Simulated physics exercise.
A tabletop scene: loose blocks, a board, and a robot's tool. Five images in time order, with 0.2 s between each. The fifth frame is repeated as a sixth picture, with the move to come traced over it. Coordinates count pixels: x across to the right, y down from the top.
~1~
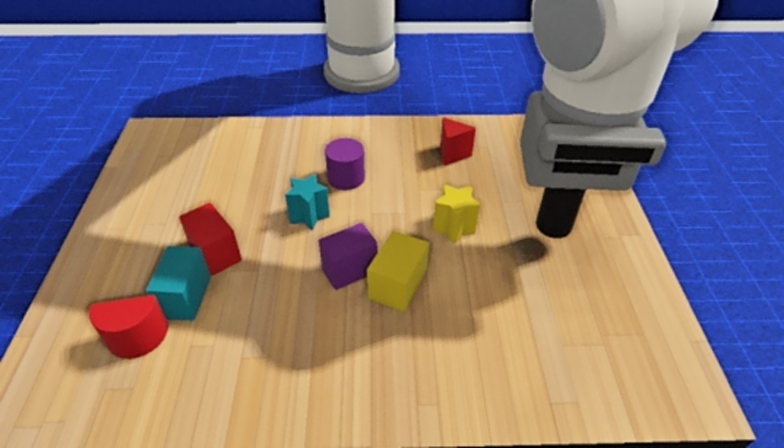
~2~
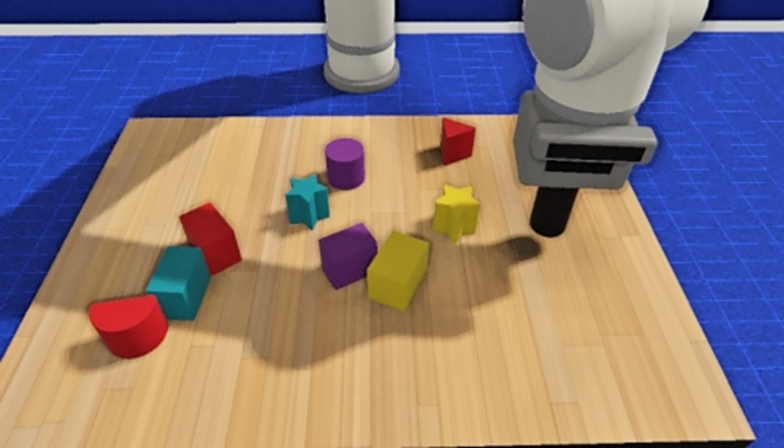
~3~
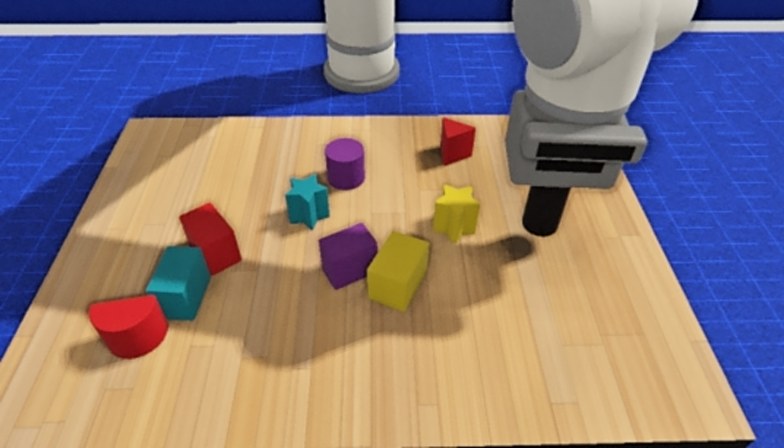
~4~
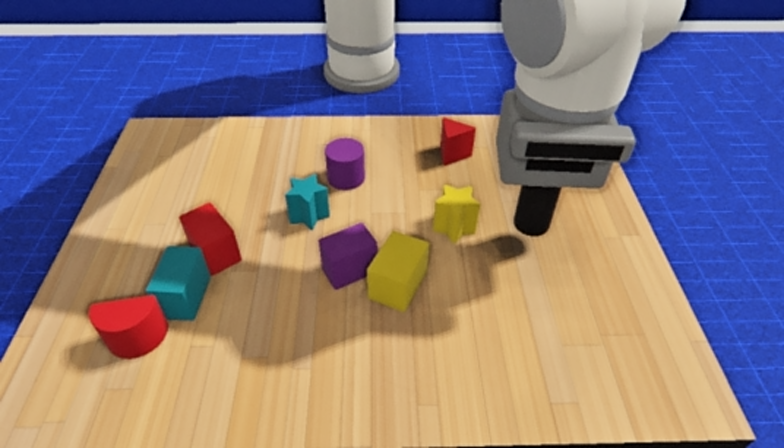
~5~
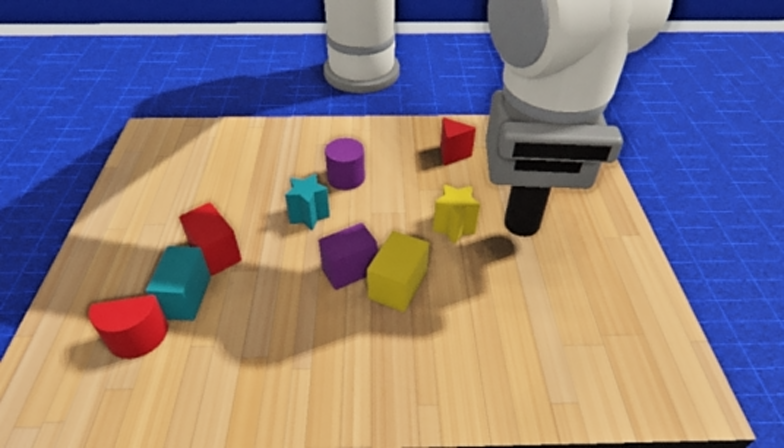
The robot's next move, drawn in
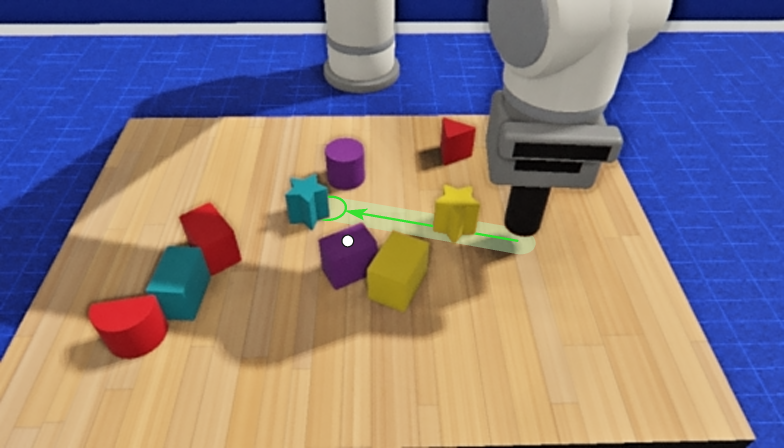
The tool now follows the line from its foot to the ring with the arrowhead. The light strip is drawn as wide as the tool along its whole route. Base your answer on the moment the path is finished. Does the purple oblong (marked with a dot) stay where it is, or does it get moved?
Here's my answer: The purple oblong remains in position.
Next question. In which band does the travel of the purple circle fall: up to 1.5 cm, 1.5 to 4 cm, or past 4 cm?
That block covers between 1.5 and 4 cm.
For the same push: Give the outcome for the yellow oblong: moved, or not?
Once the path ends, it is where it was.
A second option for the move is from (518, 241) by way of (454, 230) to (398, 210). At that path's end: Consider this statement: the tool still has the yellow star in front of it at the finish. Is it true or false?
True
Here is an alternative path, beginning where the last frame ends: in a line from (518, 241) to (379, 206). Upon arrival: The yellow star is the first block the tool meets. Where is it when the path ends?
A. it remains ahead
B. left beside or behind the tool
Answer: A.
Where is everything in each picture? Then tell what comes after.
Lower end of the tool at (553, 227), tops of blocks, turquoise star at (305, 187), purple circle at (344, 149), purple oblong at (348, 241), yellow oblong at (399, 256), yellow star at (458, 198), in the first picture.
Tool at (547, 226), blocks as before, in the second picture.
Tool at (539, 226), blocks as before, in the third picture.
Tool at (531, 225), blocks as before, in the fourth picture.
Tool at (521, 226), turquoise star at (305, 187), purple circle at (344, 149), purple oblong at (348, 241), yellow oblong at (399, 256), yellow star at (458, 198), in the fifth picture.
The drawn path runs straight from (518, 241) to (329, 208); the dot is on the purple oblong.
On the path given first. One third of the way, tool at (454, 214); yellow star at (419, 187), turned 15° clockwise.
Two thirds of the way, tool at (389, 203); yellow star at (372, 171), turned 70° clockwise.
At the end, tool at (328, 193); turquoise star at (296, 188); purple circle at (341, 139); purple oblong not moved; yellow oblong not moved; yellow star at (348, 162), turned 140° clockwise.
